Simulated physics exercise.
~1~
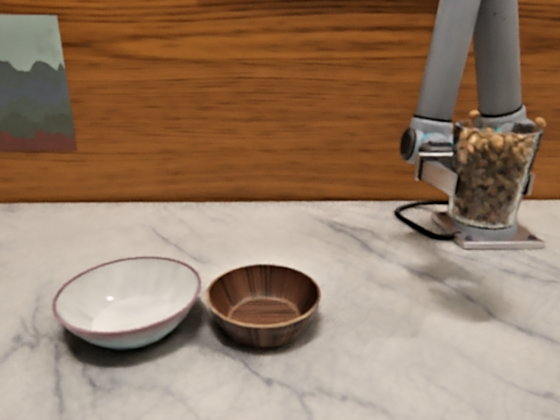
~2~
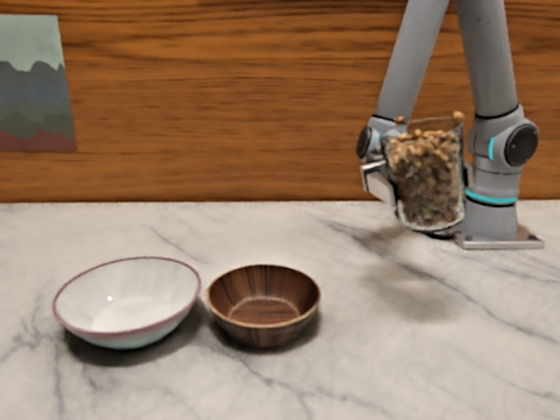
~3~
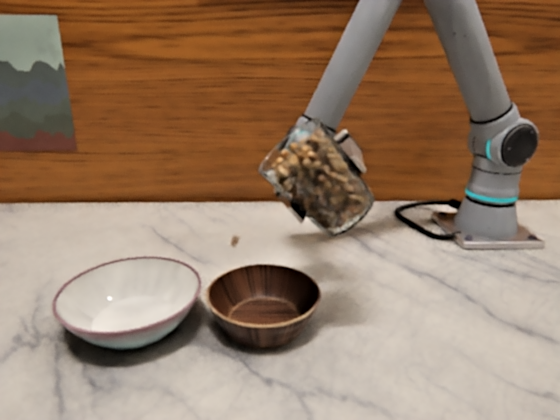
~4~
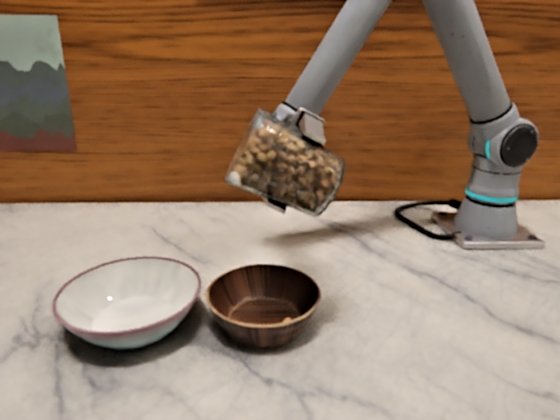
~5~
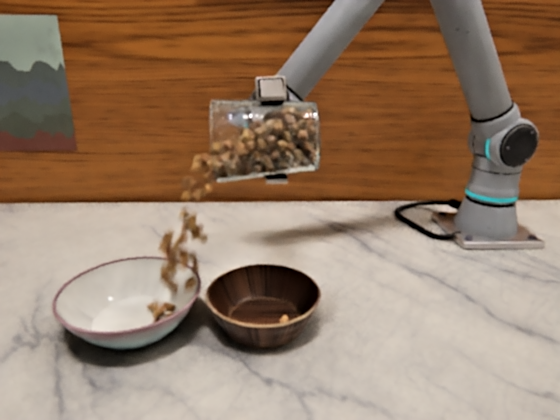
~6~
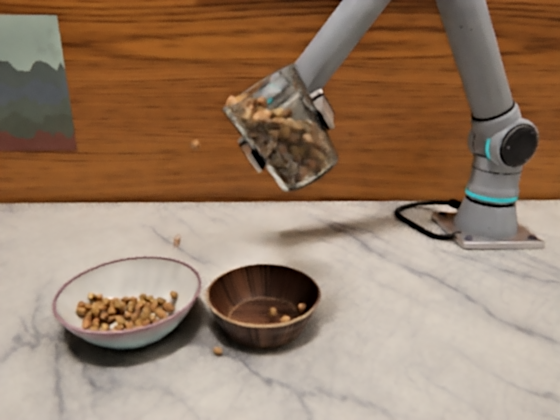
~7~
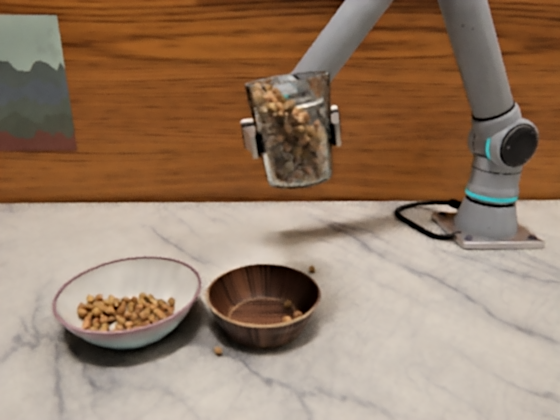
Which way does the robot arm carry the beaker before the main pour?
The arm carries the beaker to the left, away from its base and toward the bowls.
